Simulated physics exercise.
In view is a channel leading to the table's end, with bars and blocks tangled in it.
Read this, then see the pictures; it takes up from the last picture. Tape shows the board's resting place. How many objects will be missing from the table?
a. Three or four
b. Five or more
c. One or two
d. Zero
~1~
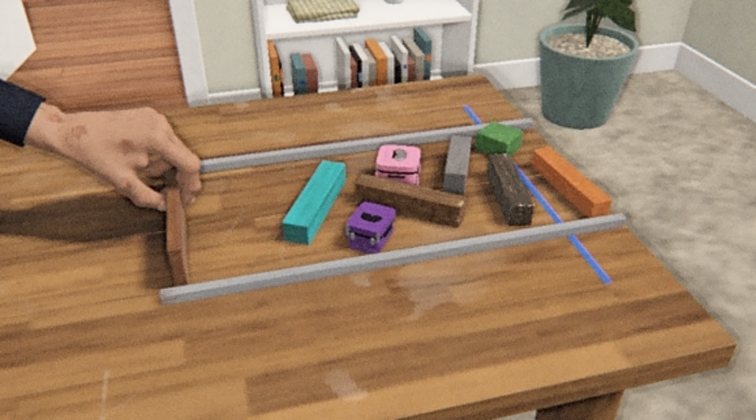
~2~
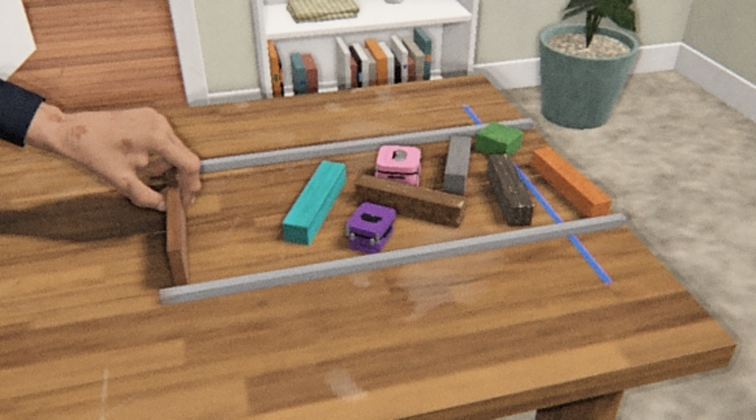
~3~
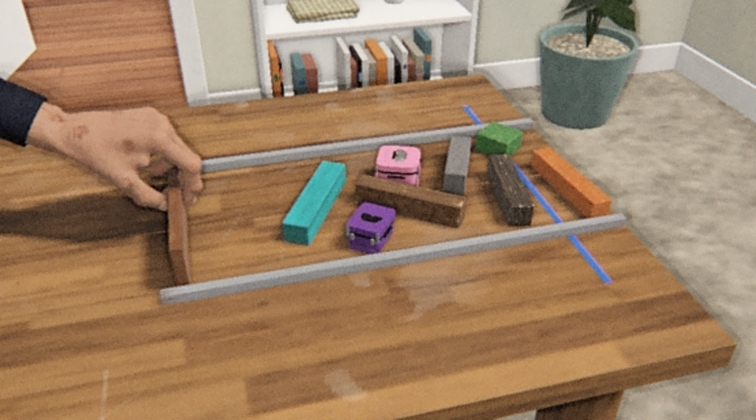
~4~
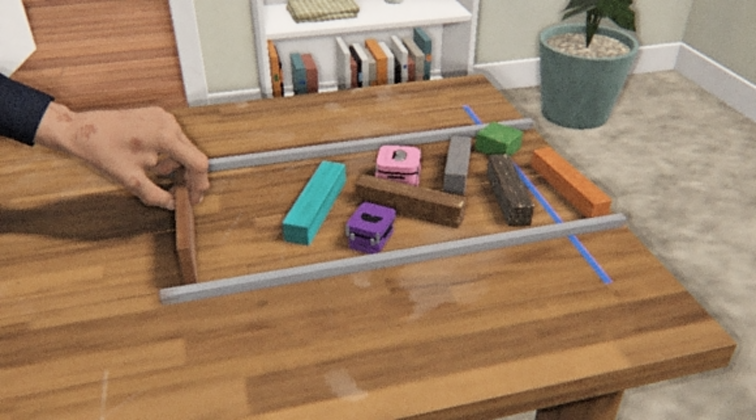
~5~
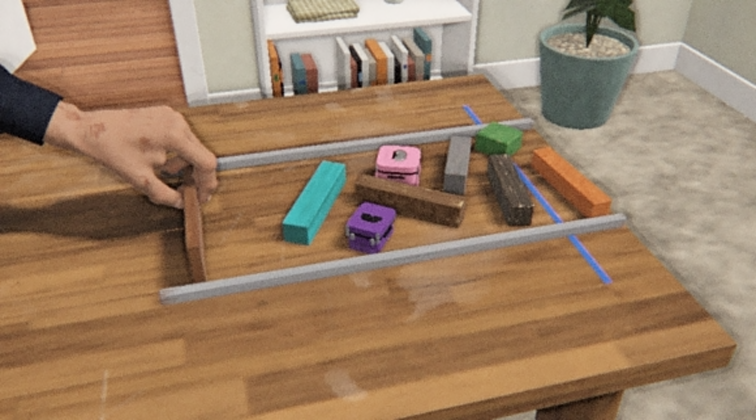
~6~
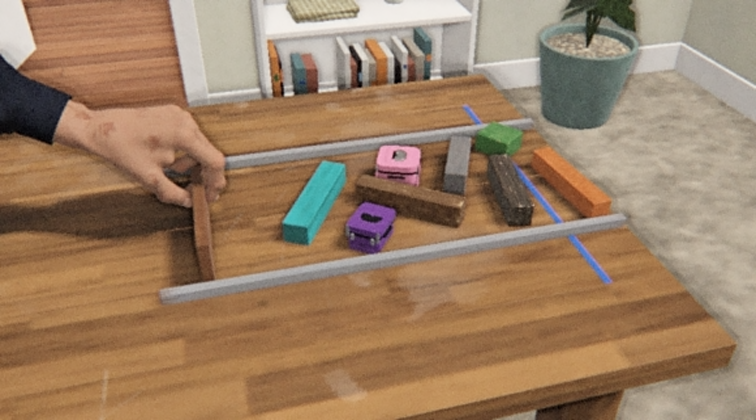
a.
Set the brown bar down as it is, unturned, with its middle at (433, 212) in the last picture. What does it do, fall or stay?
From there it holds on.
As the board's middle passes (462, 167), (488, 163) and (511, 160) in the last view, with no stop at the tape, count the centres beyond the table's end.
First 0, then 1, then 4.
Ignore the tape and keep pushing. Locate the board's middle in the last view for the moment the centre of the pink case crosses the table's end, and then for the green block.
For the pink case, about (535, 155); for the green block, about (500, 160).
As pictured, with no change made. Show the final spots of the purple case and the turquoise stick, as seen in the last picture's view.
Final positions - purple case around (577, 207), turquoise stick around (535, 167).
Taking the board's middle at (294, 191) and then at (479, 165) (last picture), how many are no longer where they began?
1 at one spot and 8 at the other.
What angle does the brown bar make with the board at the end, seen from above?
Angle: Roughly 10 degrees.
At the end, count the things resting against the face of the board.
My count gives 2.
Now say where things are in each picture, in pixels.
The first frame shows orange bar (569, 181); green block (499, 140); black bar (509, 189); board (177, 208); tape (523, 177).
The second frame shows green block (499, 141); pink case (399, 168).
The third frame shows black bar (509, 189); turquoise stick (316, 201).
The fourth frame shows orange bar (569, 182); brown bar (409, 201).
The fifth frame shows green block (499, 141); grey bar (458, 164).
The sixth frame shows orange bar (569, 182); green block (499, 141); black bar (509, 189); board (201, 204); tape (523, 177).
Soon after, none off yet; orange bar at rest near (569, 182); green block at rest near (499, 141); black bar at rest near (509, 189).
At rest, the number that fall off is three or four; fallen, grey bar, black bar, green block and orange bar.
